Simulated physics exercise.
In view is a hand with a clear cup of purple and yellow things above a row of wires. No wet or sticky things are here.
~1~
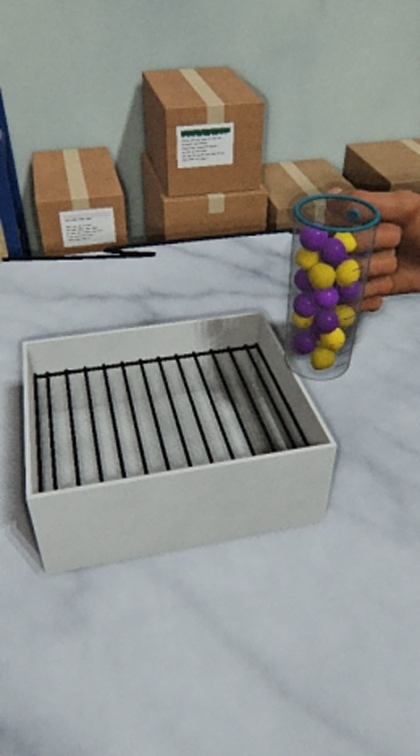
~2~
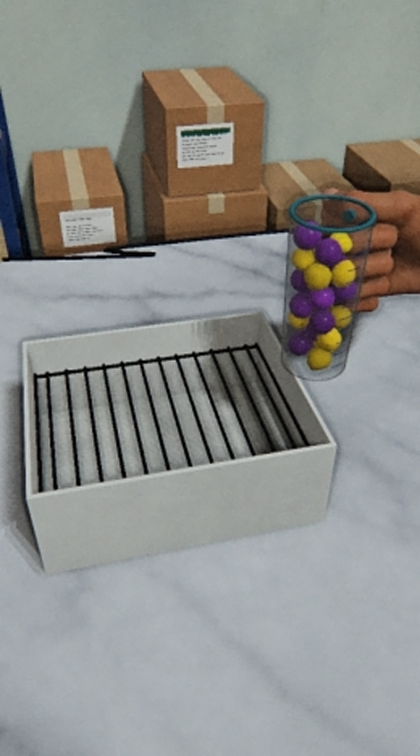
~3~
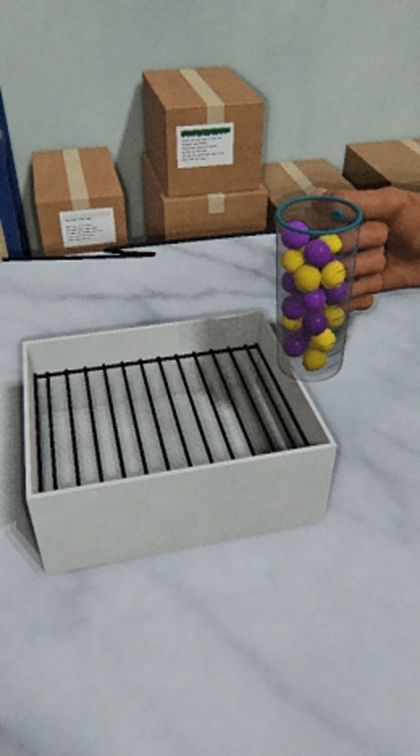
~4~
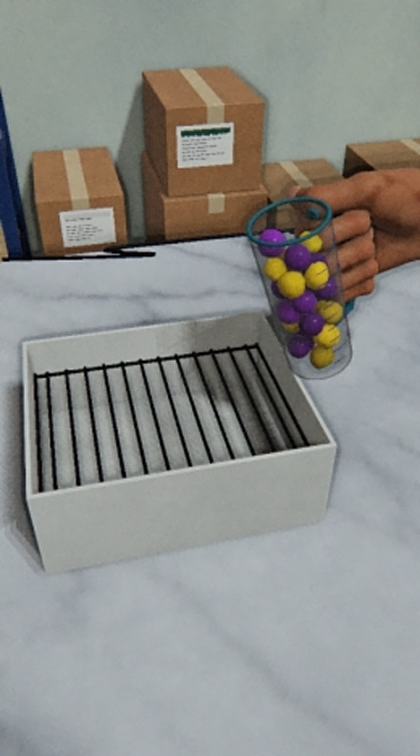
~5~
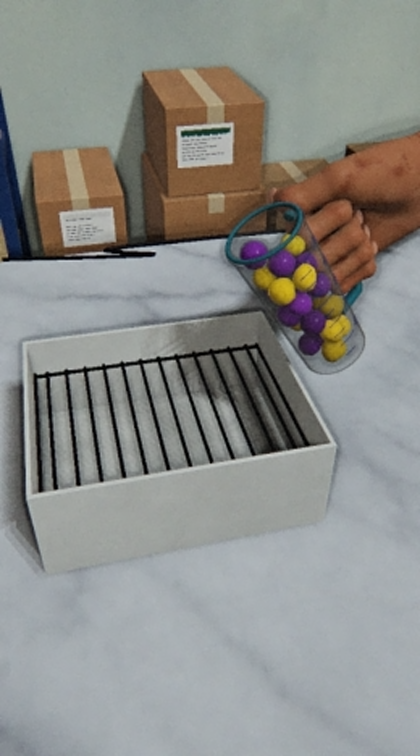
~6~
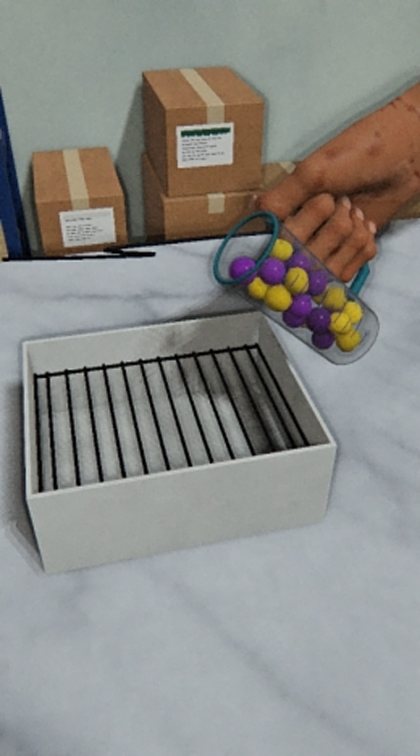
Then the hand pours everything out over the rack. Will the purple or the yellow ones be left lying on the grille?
I reckon the purple ones won't get through; the yellow ones won't get through.
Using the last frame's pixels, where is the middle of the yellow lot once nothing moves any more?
It winds up somewhere around (192, 431).
Then, 0.52 s later than the last frame, purple ones, every one in the cup; yellow ones, every one in the cup.
Then, 0.97 s later than the last frame, purple ones, the larger part in the cup, about a tenth on or over the wires; yellow ones, almost all in the cup, about a tenth on or over the wires.
Then, 1.35 s later than the last frame, purple ones, every one on or over the wires; yellow ones, every one on or over the wires.
When it is over, purple ones, every one on the wires, not one under the rack; yellow ones, every one on the wires, not one under the rack.
